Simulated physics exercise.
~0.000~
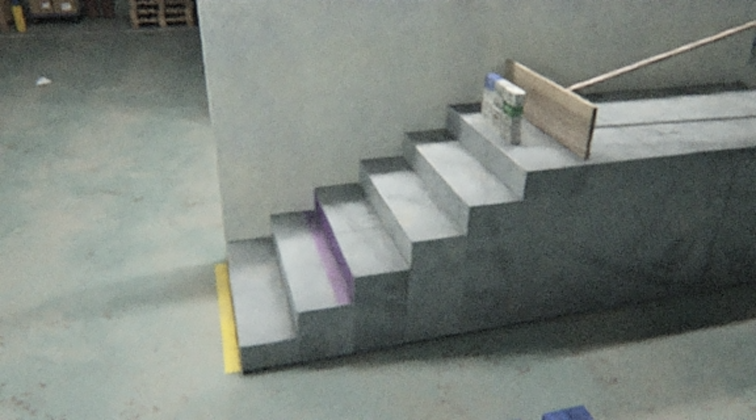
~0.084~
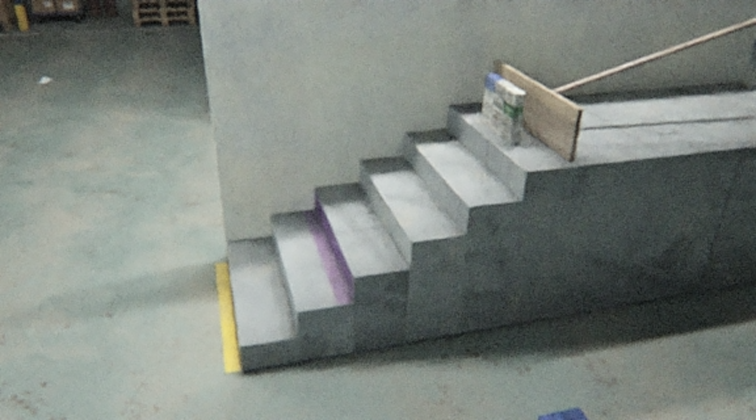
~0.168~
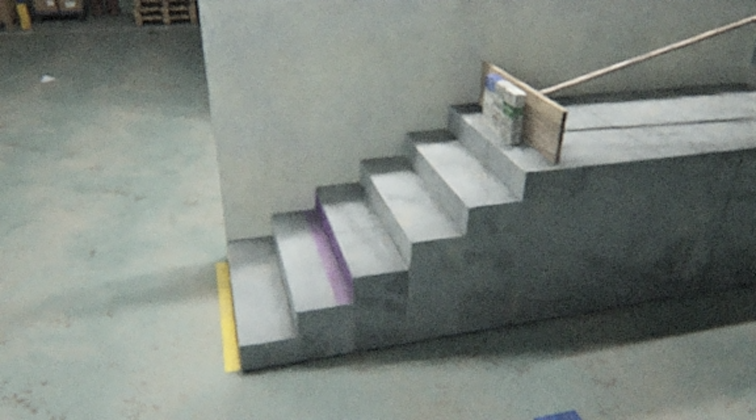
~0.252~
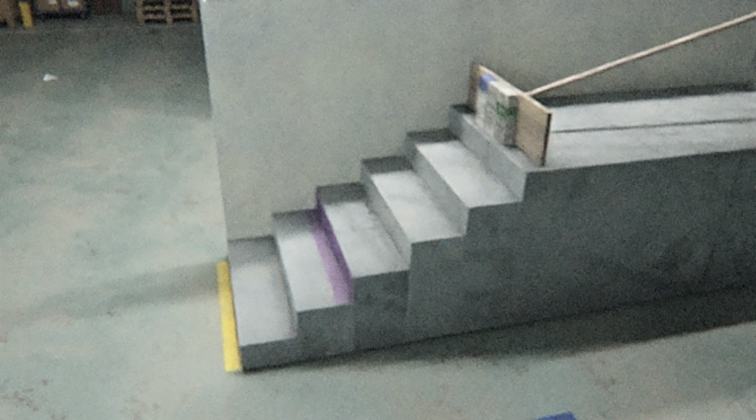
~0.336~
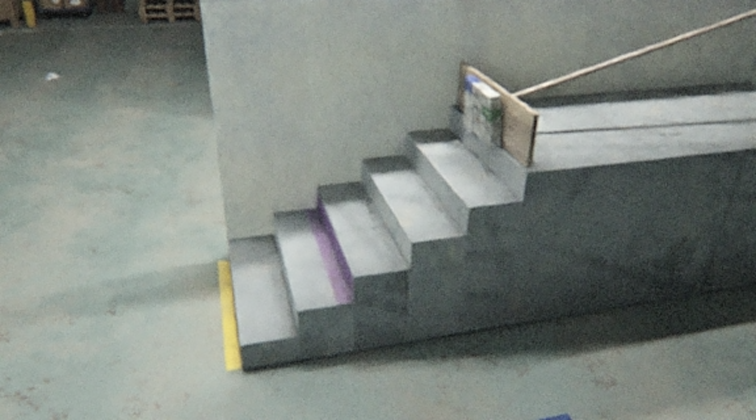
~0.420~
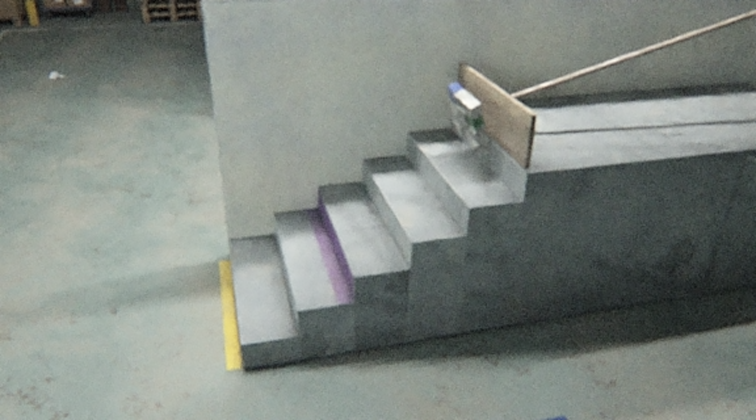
A flight of grey steps with a purple stripe stood still while a board on a long pole slid left along the landing, pushing a small stack of packets until they tilted over the top edge.
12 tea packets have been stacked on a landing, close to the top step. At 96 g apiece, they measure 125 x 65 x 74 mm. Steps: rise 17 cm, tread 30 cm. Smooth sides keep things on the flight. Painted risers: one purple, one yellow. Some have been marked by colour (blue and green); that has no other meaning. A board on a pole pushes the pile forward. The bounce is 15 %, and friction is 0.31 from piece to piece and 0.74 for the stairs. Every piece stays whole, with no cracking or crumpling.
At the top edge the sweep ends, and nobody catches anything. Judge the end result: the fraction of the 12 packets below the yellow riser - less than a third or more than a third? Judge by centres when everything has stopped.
My judgement: Less than a third.
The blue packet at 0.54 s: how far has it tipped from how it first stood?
Tilt from start: Approx. 40 degrees.
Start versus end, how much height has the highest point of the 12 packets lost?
By about 40 cm, start to end.
By 0.54 s, none of the 12 packets below the yellow riser, 12 disturbed; green packet tilted 45°, 19 cm lower; blue packet tilted 40°, 21 cm lower.
By 0.90 s, none of the 12 packets below the yellow riser, 12 disturbed; green packet on its side; blue packet on its side.
When it is over (1.7 s), 1 of the 12 packets below the yellow riser; blue packet on its side; green packet on its side. That is 8 per cent. In pixels of the last frame, middles, blue packet near (134, 294), green packet near (403, 199).
